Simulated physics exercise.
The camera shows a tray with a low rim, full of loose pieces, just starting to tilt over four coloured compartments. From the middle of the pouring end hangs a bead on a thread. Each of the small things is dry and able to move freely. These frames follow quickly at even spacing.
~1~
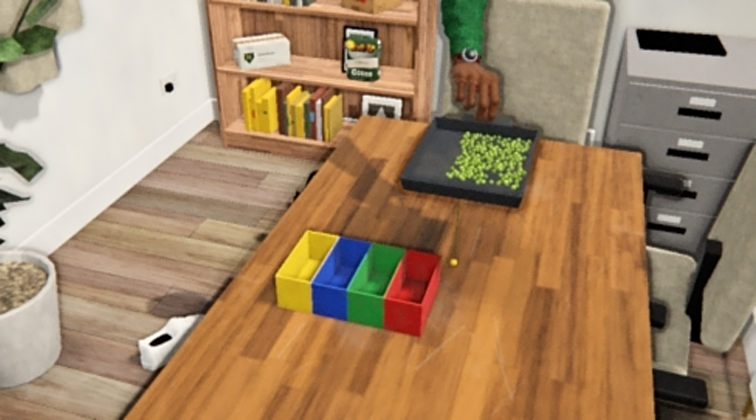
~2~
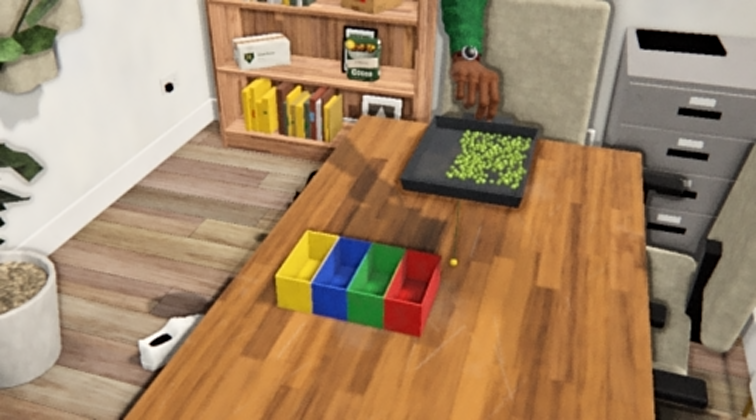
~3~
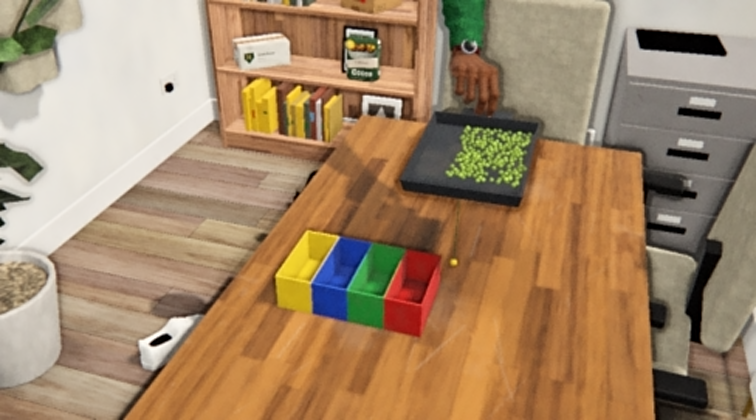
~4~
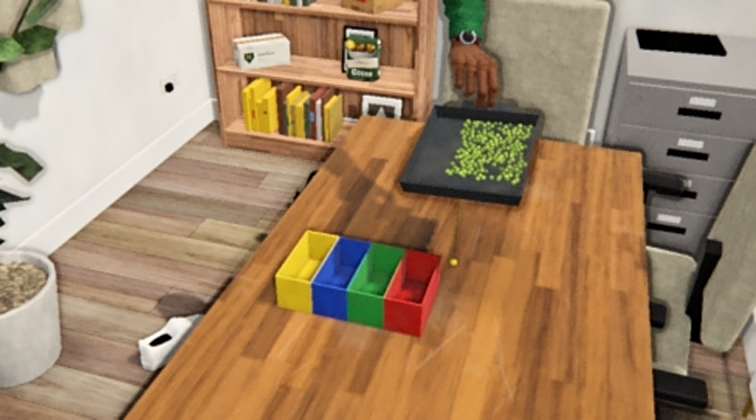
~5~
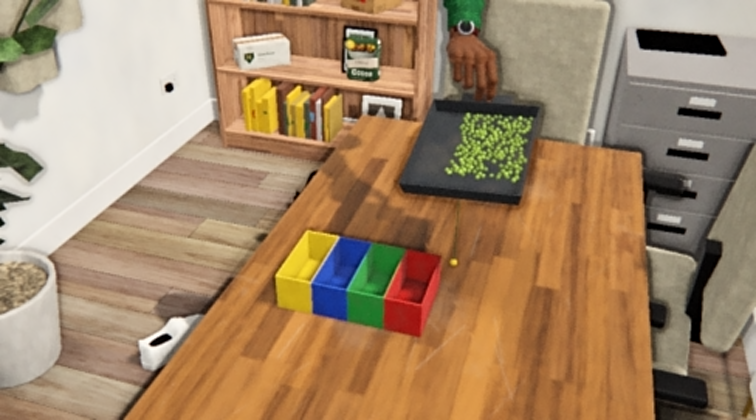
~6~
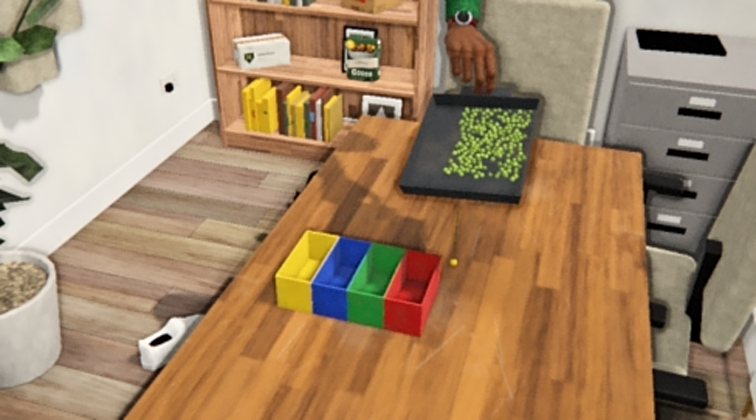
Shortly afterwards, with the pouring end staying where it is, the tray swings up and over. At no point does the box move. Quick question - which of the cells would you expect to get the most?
I would expect the red cell to get the most.
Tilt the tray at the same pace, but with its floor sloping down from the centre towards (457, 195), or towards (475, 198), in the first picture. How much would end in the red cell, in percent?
Lab note: Try 1 = 30 %, try 2 = 0 %.
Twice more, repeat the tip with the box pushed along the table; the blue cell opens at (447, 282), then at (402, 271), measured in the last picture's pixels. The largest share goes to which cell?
The cell in yellow first, the cell in blue second.
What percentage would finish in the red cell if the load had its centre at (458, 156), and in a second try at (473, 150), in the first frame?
In order, 40 per cent then 50 per cent.
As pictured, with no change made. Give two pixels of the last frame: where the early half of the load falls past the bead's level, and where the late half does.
About (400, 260), and after that about (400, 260).
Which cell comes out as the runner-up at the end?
The cell in green.
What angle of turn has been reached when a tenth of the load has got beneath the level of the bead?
At roughly 75°.
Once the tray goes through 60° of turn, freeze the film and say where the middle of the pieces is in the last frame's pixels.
(431, 192).
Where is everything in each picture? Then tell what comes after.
In the first frame, corners of the pouring end near (404, 177) and (520, 195), level; middle of the load near (489, 158), dried peas; bead on its thread near (454, 262); yellow cell near (294, 292); blue cell near (329, 299); green cell near (366, 307); red cell near (403, 314).
In the second frame, corners of the pouring end near (404, 177) and (520, 195), level; middle of the load near (489, 157).
In the third frame, corners of the pouring end near (404, 178) and (520, 195), tipped barely, lowest at the left corner; middle of the load near (489, 154).
In the fourth frame, corners of the pouring end near (403, 180) and (519, 194), tipped a little, lowest at the left corner; middle of the load near (489, 150).
In the fifth frame, corners of the pouring end near (403, 181) and (519, 194), tipped a little, lowest at the left corner; middle of the load near (489, 145).
In the sixth frame, corners of the pouring end near (402, 183) and (518, 193), tipped clearly, lowest at the left corner; middle of the load near (488, 142); yellow cell near (294, 292); blue cell near (329, 299); green cell near (366, 307); red cell near (403, 314).
Shortly afterwards, tray tipped steeply; all but a few on the tray; only a few in the green cell; only a few in the red cell; only a few in the blue cell; only a few falling or outside the box.
Next, tray tipped right over; near half on the tray; a little in the red cell; a little in the green cell; only a few in the blue cell; only a few in the yellow cell; near a quarter falling or outside the box.
Some moments later, tray tipped past a quarter turn; near two thirds in the red cell; near a third in the green cell; only a few in the blue cell; only a few in the yellow cell; a little falling or outside the box.
In the end, tray tipped past a quarter turn; near two thirds in the red cell; near a third in the green cell; only a few in the blue cell; only a few in the yellow cell; a little outside the box.
